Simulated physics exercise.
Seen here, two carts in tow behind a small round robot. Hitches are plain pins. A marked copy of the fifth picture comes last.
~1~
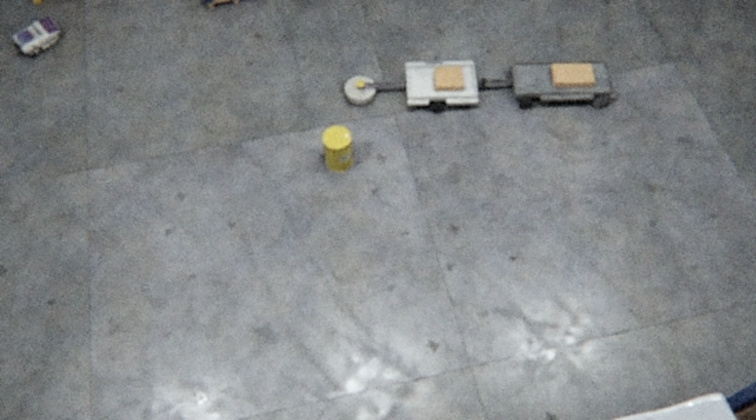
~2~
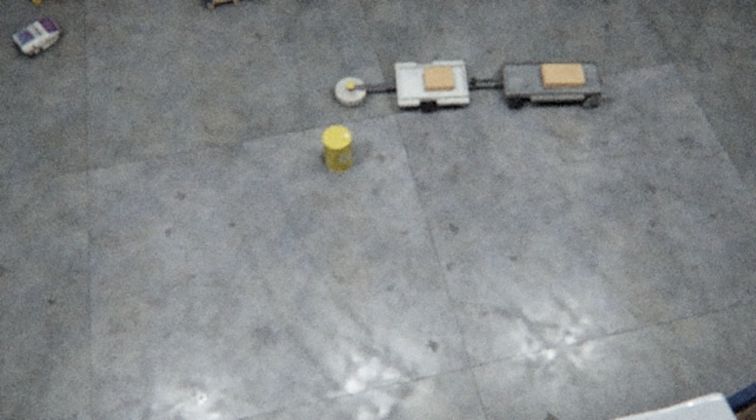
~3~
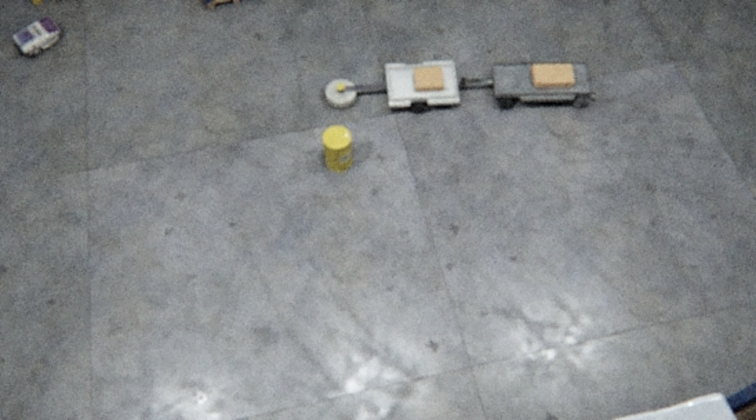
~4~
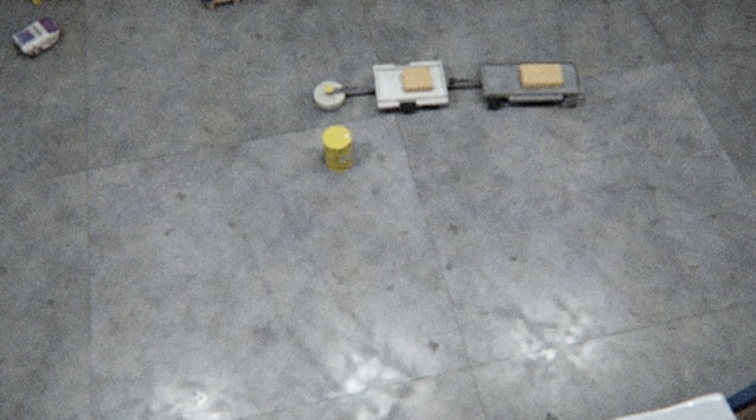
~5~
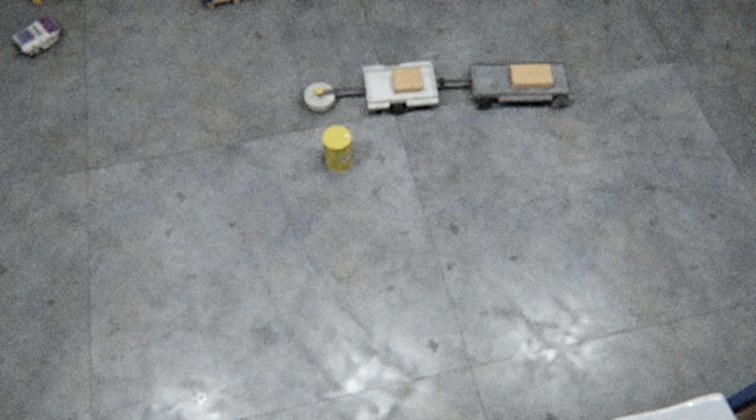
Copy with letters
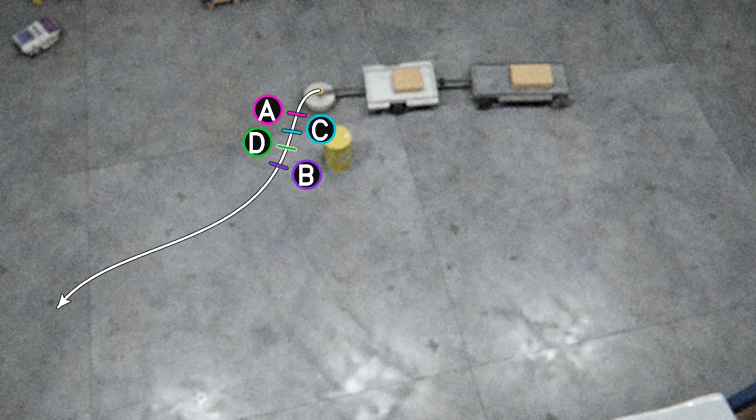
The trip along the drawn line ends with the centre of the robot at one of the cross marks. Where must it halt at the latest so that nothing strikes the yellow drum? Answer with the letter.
Mark D.
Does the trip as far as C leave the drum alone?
Yes.
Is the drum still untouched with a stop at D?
Yes.
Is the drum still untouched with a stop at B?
No.
On the marked copy, A at (297, 114); B at (279, 166); C at (292, 132); D at (287, 148); the route from (319, 90) via (230, 216) to (58, 308).
With D. Early on, robot (301, 111), last cart (498, 79).
Further on, robot (294, 134), last cart (476, 78).
At the end, robot (288, 153), last cart (457, 77); nothing has been touched.
As for the rest, A is safe but short; B is too far, the drum has been hit; C is safe but short.
